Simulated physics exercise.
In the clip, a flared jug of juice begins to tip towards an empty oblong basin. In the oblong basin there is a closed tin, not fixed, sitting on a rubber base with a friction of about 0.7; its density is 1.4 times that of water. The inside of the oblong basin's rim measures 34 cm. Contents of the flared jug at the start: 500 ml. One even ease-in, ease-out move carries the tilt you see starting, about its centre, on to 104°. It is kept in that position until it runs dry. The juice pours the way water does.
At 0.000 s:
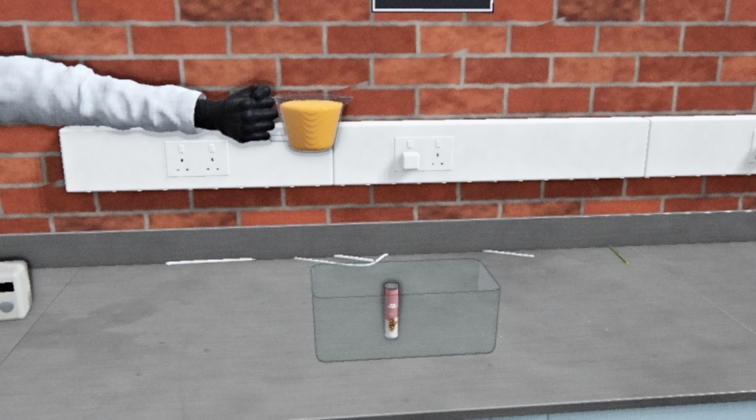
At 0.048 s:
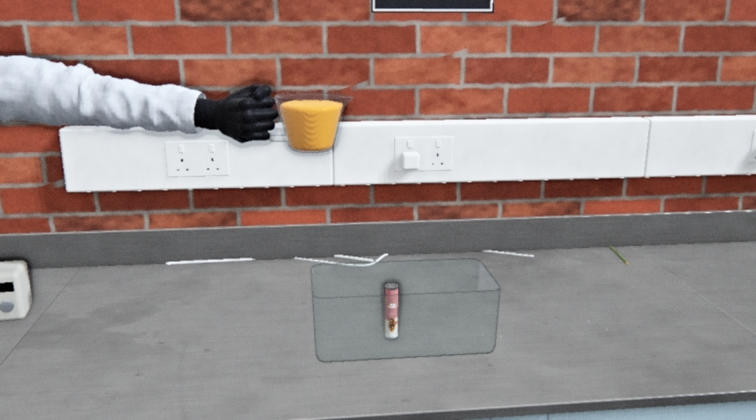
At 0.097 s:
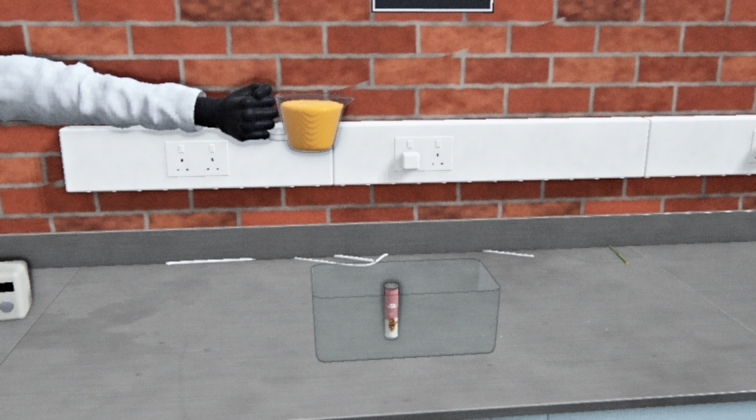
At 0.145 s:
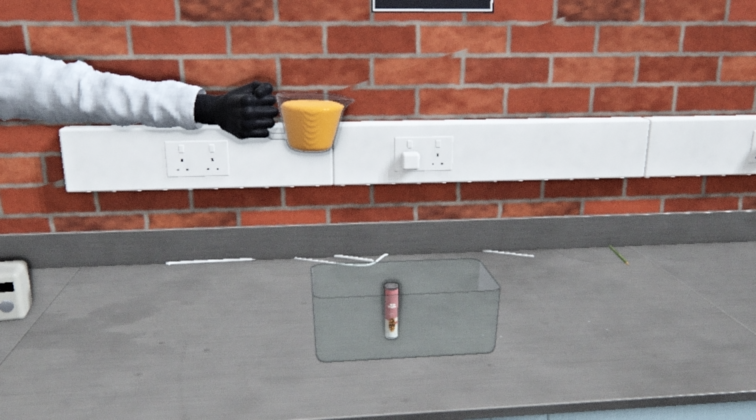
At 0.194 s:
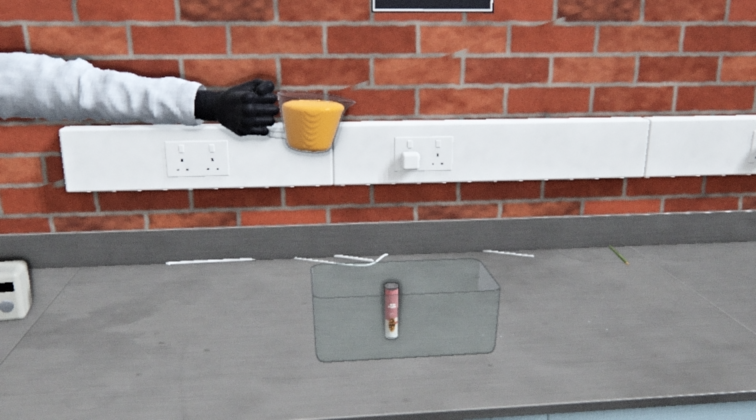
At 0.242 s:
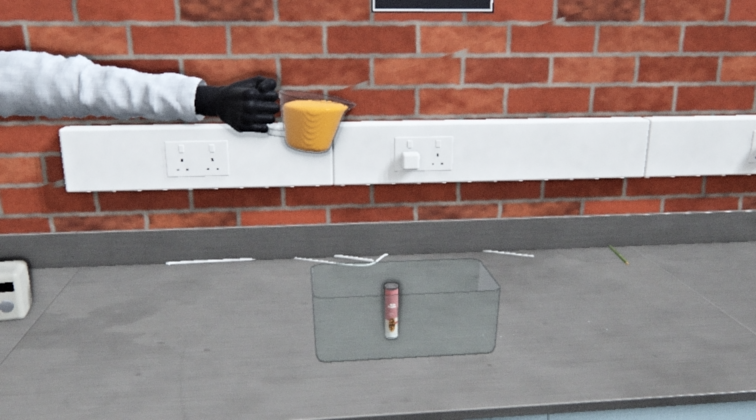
On a grey counter by a brick wall, a black-gloved hand slightly tilting a jug of orange juice rightward above a clear basin holding a tin.
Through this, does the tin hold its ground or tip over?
It rides it out.
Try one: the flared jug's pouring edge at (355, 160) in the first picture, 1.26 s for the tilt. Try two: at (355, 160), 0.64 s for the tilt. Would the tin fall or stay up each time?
Trial 1 - tin tips; trial 2 - tin tips.
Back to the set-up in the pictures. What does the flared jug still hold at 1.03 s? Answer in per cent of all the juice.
Near 10 in a hundred.
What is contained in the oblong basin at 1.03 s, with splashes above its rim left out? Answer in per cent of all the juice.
I'd say roughly 60 in a hundred of it.
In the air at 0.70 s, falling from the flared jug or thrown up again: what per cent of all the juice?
Around 32 percent.
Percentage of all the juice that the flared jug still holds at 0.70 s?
I'd estimate some 64 % remains.
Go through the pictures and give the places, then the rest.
The first frame shows tilt 0°; pouring edge (353, 97); surface from (279, 104) to (343, 104); the oblong basin's rim runs from (312, 281) to (490, 274); the tin's top is at (392, 288).
The second frame shows tilt 0°; pouring edge (354, 97); surface from (279, 104) to (343, 104).
The third frame shows tilt 2°; pouring edge (354, 98); surface from (280, 104) to (343, 104).
The fourth frame shows tilt 3°; pouring edge (355, 100); surface from (281, 104) to (343, 105).
The fifth frame shows tilt 6°; pouring edge (356, 102); surface from (282, 104) to (345, 105).
The sixth frame shows tilt 9°; pouring edge (357, 104); surface from (283, 105) to (347, 106).
After 0.70 s the tilt is 61° and 65 per cent is still to pour; the tin stands where it began.
After 1.03 s the tilt is 96° and 9 per cent is still to pour; the tin stands where it began.
After 1.38 s the tilt is 104° and 0 per cent is still to pour; the tin stands where it began.
After 1.76 s the tilt is 104° and 0 per cent is still to pour; the tin stands where it began.
In the end the tin stands where it began.
